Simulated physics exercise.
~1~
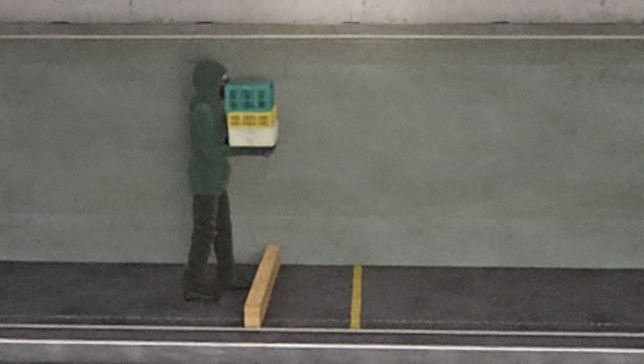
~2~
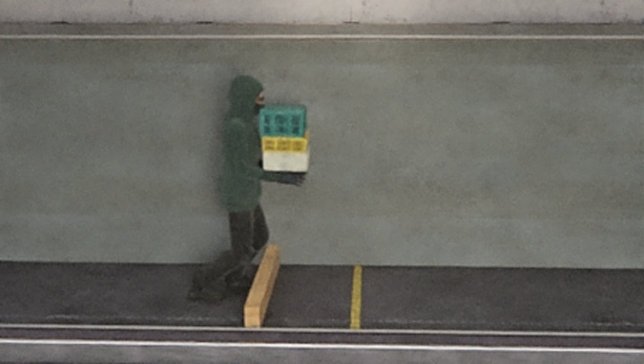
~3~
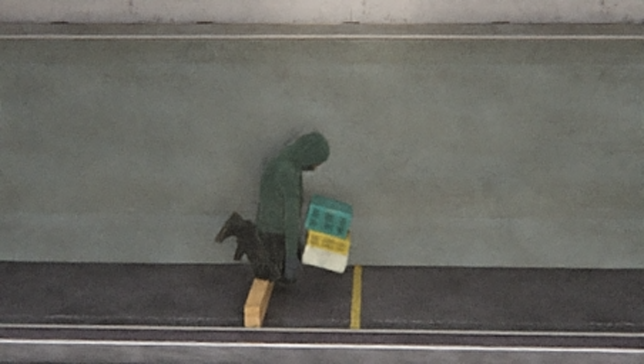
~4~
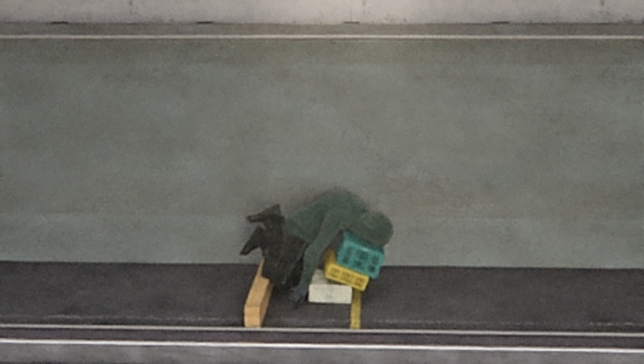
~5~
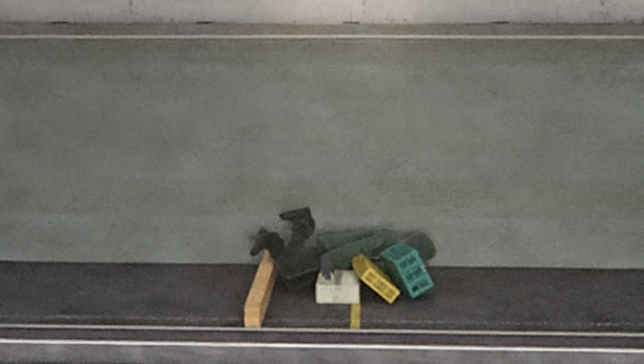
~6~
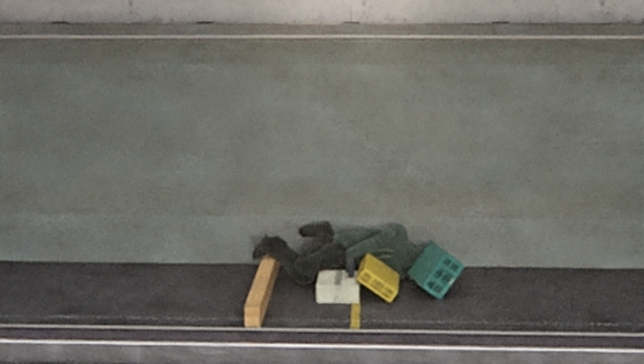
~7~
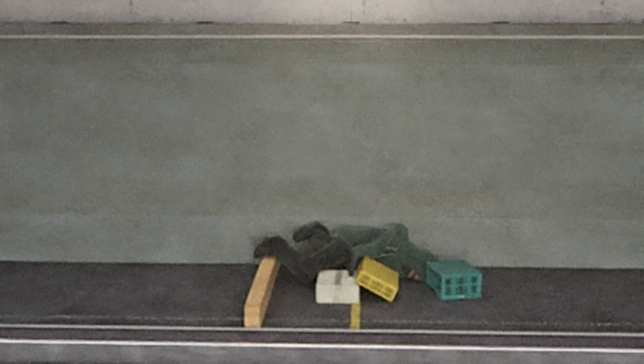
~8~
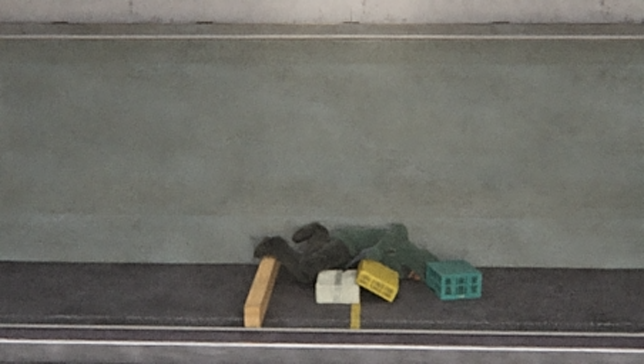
The clip opens on a hooded porter in dark clothing, standing in front of a grey wall and holding a stack of a teal crate, a yellow crate and a white parcel. The porter lurches to the right, knees bending against a low wooden beam, then pitches forward over it with feet kicking up behind. The stack tips and drops to the dark floor beside a yellow line, and the body folds down onto it. The teal crate tumbles away to the right and lands upside down. The porter ends sprawled flat, head beyond the line, with the yellow crate leaning across it and the white parcel stopping short.
